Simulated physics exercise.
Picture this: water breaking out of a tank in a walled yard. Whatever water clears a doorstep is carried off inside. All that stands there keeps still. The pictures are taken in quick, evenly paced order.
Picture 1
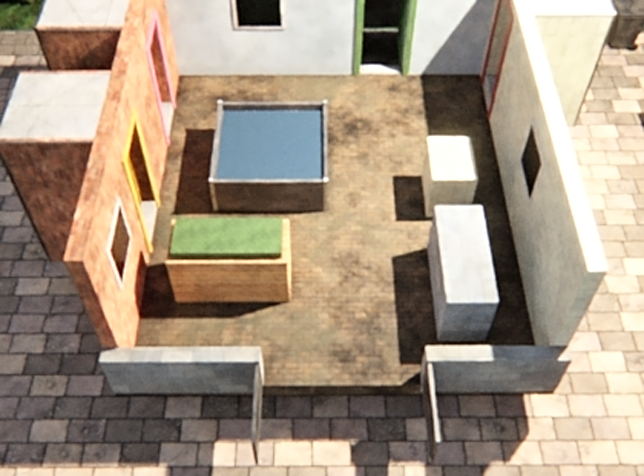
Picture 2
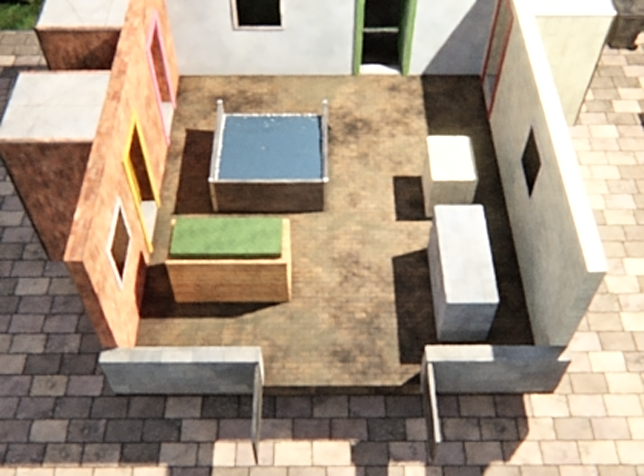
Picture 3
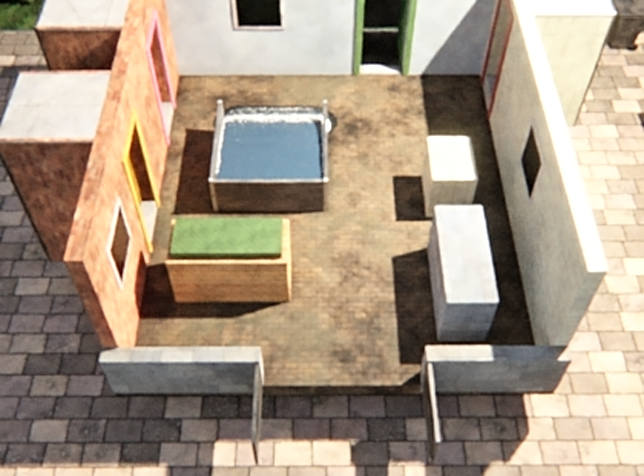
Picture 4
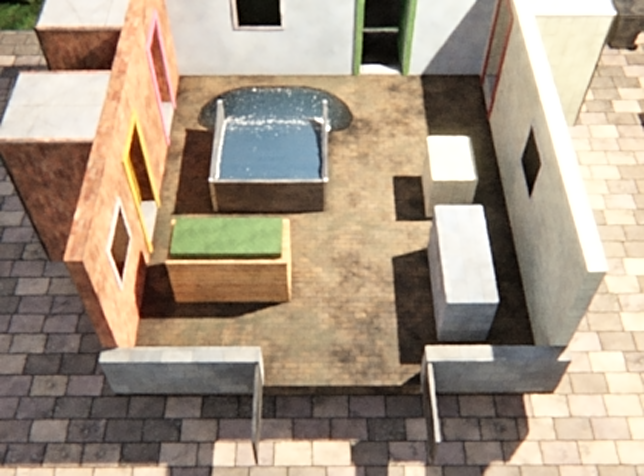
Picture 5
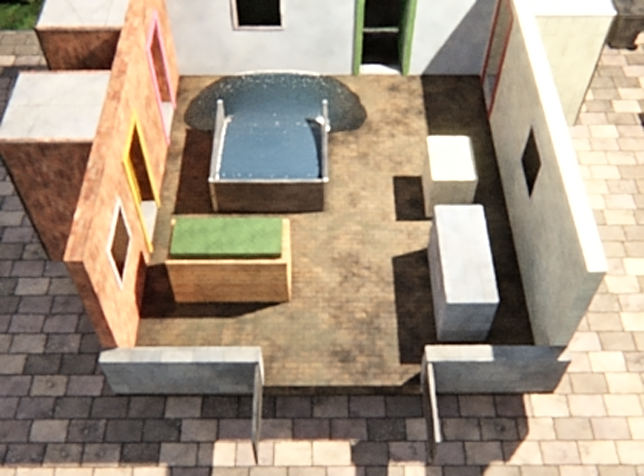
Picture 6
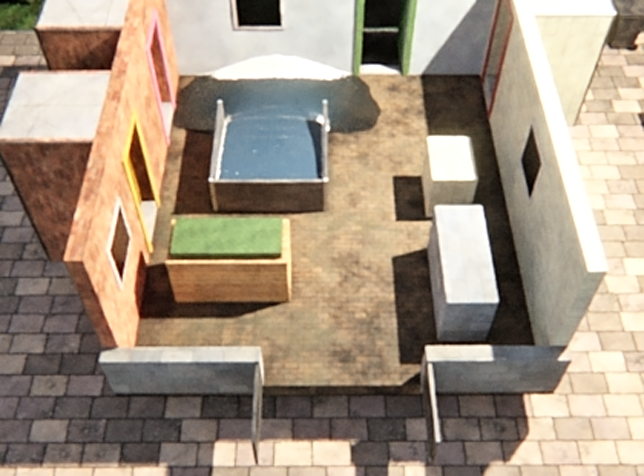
Water pouring out the far side of a tank in a walled yard, spreading across the paved floor to the back wall.
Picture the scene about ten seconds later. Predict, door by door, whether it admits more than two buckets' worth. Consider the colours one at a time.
The yellow door admits two or fewer, the red door admits two or fewer, the green door admits more than two, the pink door admits two or fewer.
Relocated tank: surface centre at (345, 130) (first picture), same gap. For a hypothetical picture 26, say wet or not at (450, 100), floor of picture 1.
Looks like it's drenched by then.
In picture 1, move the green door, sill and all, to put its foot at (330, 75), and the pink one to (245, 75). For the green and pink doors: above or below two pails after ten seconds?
I reckon the green door breaks the limit, and the pink door breaks the limit.
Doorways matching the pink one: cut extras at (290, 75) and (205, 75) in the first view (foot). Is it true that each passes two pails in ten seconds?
Goes past it; goes past it.
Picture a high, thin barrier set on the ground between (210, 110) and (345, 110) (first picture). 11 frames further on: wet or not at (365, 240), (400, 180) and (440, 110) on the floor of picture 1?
In order: Untouched, soaked, soaked.
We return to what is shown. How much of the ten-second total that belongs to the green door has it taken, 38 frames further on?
Something like 95 in a hundred.
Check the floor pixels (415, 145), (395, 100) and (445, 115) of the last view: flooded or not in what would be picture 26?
Result, in that order: Wetted / wetted / wetted.
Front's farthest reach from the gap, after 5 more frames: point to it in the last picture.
Estimated pixel: (421, 76).
A moment on, water covers 20 % of the floor; the yellow door not reached, the red door not reached, the green door under two buckets in, the pink door wet at the sill, nothing in.
Next, water covers 30 % of the floor; the yellow door not reached, the red door wet at the sill, nothing in, the green door over two buckets in, the pink door wet at the sill, nothing in.
Then, water covers 50 % of the floor; the yellow door wet at the sill, nothing in, the red door wet at the sill, nothing in, the green door over two buckets in, the pink door under two buckets in.
Later, water covers 85 % of the floor; the yellow door wet at the sill, nothing in, the red door wet at the sill, nothing in, the green door over two buckets in, the pink door under two buckets in.
In the end, water covers 100 % of the floor; the yellow door wet at the sill, nothing in, the red door wet at the sill, nothing in, the green door over two buckets in, the pink door under two buckets in.
